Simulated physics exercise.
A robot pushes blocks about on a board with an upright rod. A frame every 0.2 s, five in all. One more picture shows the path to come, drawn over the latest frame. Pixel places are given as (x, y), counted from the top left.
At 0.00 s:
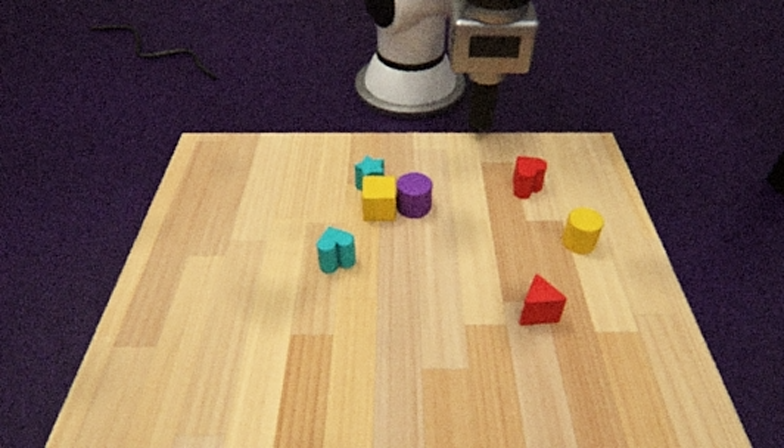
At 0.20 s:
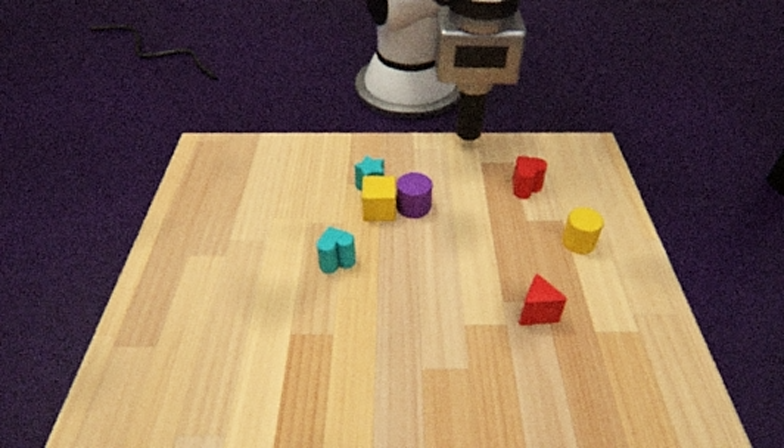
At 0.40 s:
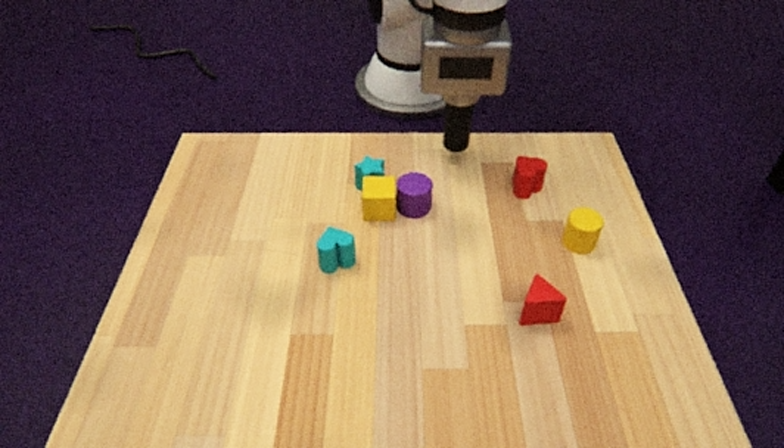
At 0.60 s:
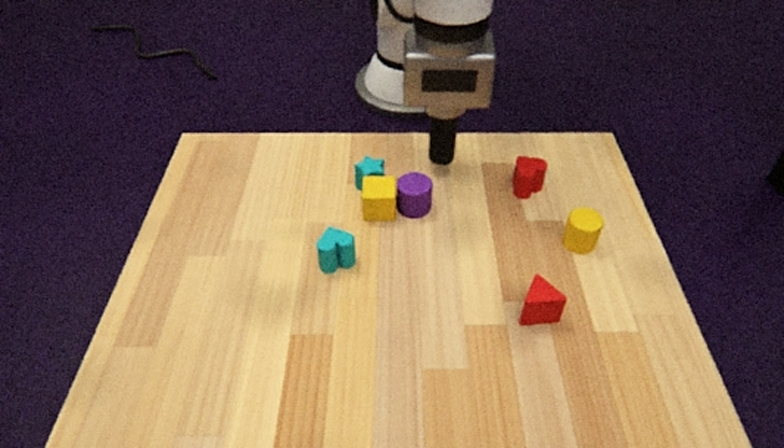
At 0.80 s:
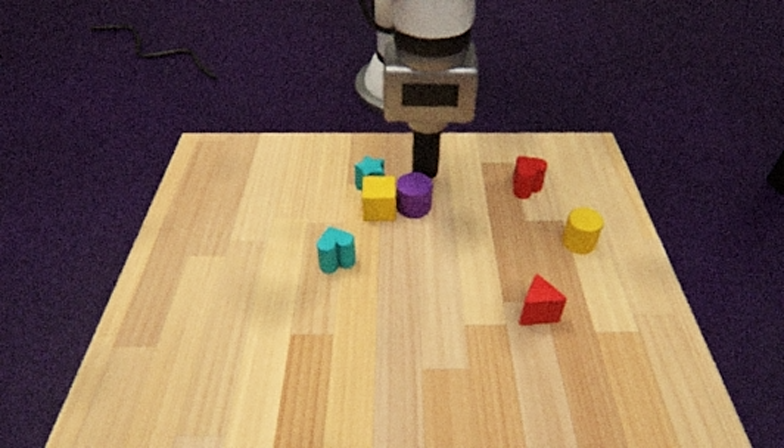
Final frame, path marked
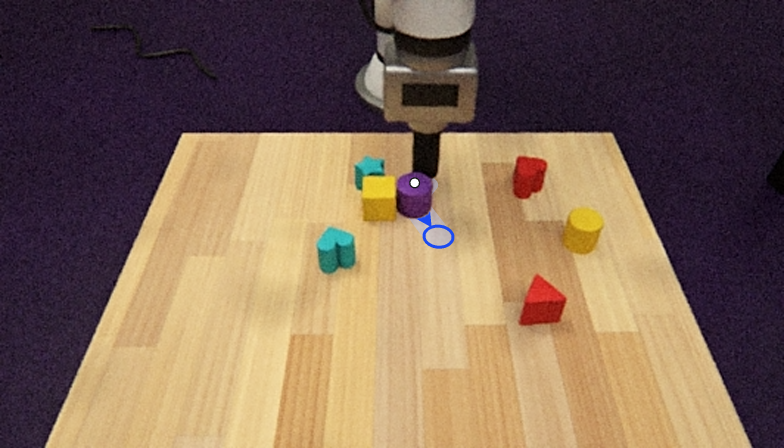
Robot arm moving its upright rod left and nearer over a wooden board, reaching close behind a purple cylinder among still blocks.
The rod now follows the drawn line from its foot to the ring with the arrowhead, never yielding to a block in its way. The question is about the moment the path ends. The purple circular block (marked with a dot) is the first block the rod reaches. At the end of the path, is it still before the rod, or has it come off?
Fallen away.
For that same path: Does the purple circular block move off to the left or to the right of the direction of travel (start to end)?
Measured against the direction from start to end, the purple circular block shifts toward the right-hand side.
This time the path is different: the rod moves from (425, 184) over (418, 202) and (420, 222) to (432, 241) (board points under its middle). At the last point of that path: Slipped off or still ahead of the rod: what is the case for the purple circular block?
I believe the purple circular block loses its place ahead of the rod and slips off.
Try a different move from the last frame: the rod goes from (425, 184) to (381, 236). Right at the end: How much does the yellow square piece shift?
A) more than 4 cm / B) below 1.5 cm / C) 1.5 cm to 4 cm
C (1.5 cm to 4 cm)
The drawn path runs from (425, 184) via (416, 201) and (425, 218), ending at (438, 236); the dot is on the purple circular block.
What follows on the original path. Halfway along, rod (419, 197); yellow square piece (376, 188); purple circular block (408, 207).
At the end, rod (439, 224); turquoise star not moved; yellow square piece (376, 188); purple circular block (408, 222).
